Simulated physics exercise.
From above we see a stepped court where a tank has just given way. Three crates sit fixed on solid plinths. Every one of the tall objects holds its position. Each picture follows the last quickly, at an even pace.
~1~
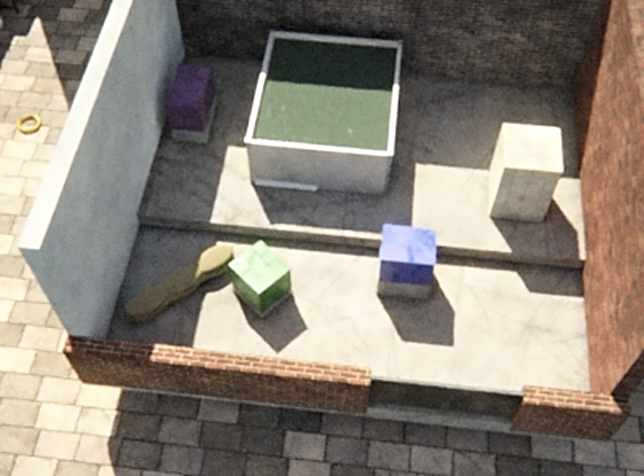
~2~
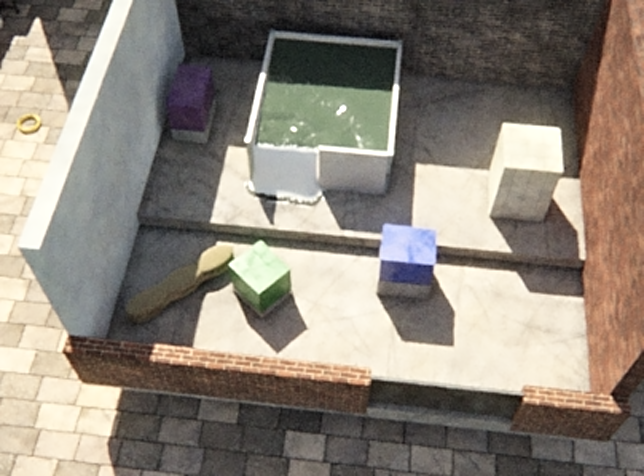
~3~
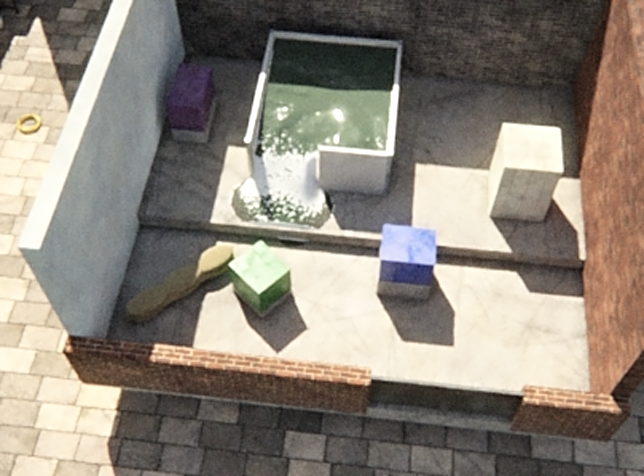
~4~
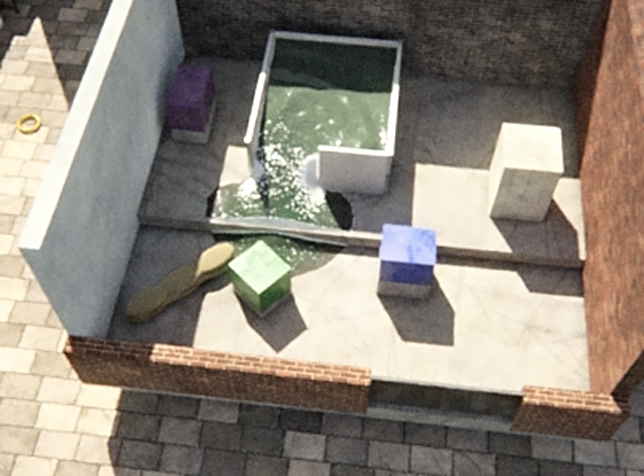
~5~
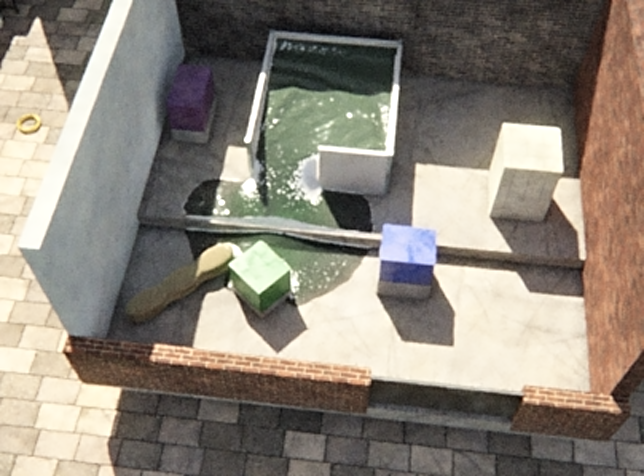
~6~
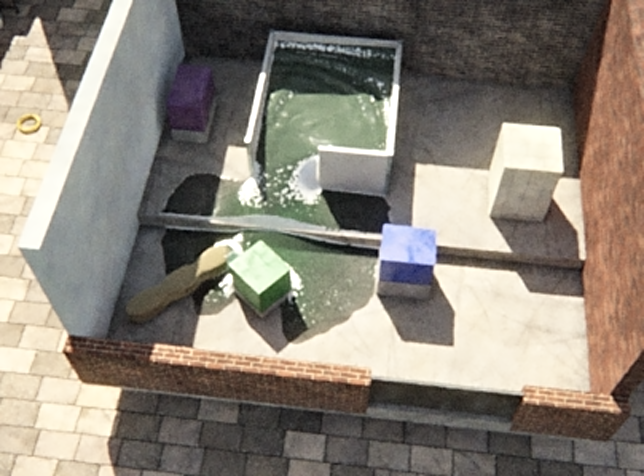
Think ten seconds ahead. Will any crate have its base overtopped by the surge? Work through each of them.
My prediction: The purple crate comes out dry; the blue crate comes out dry; the green crate comes out wet.
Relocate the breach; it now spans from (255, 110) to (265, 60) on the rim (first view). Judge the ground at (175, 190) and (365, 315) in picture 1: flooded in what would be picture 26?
Submerged, submerged.
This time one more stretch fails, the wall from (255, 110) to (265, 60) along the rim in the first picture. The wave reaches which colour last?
That would be the blue-painted one.
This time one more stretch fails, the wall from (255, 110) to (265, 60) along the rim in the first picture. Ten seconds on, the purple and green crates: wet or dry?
Observed: Purple is doused; green is doused.
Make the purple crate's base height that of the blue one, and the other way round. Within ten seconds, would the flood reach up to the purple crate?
My guess is that the purple one stays untouched.
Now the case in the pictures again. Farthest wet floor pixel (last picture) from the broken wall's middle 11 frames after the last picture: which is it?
By then the tip should be at about (580, 414).
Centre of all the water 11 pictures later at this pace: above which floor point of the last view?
Close to (305, 195).
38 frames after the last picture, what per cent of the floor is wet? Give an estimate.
About 60 in a hundred.
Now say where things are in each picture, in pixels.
In the first frame, the water tank at (328, 93) is whole and still.
In the second frame, the front is at (249, 184), out from the gap at (286, 168).
In the third frame, water pours out at (286, 171) and has run to (309, 229).
In the fourth frame, the front is at a hidden place, out from the gap at (286, 172).
In the fifth frame, water pours out at (286, 172) and has run to (299, 300).
In the sixth frame, the front is at (303, 335), out from the gap at (286, 171).
A moment on, water covers 30 % of the floor; the purple crate not reached, the blue crate water round its plinth, the green crate water round its plinth.
Next, water covers 45 % of the floor; the purple crate not reached, the blue crate water round its plinth, the green crate water round its plinth.
Then, water covers 50 % of the floor; the purple crate water round its plinth, the blue crate water round its plinth, the green crate water round its plinth.
Later, water covers 60 % of the floor; the purple crate water round its plinth, the blue crate water round its plinth, the green crate water round its plinth.
In the end, water covers 60 % of the floor; the purple crate stayed above the water, the blue crate stayed above the water, the green crate was topped.
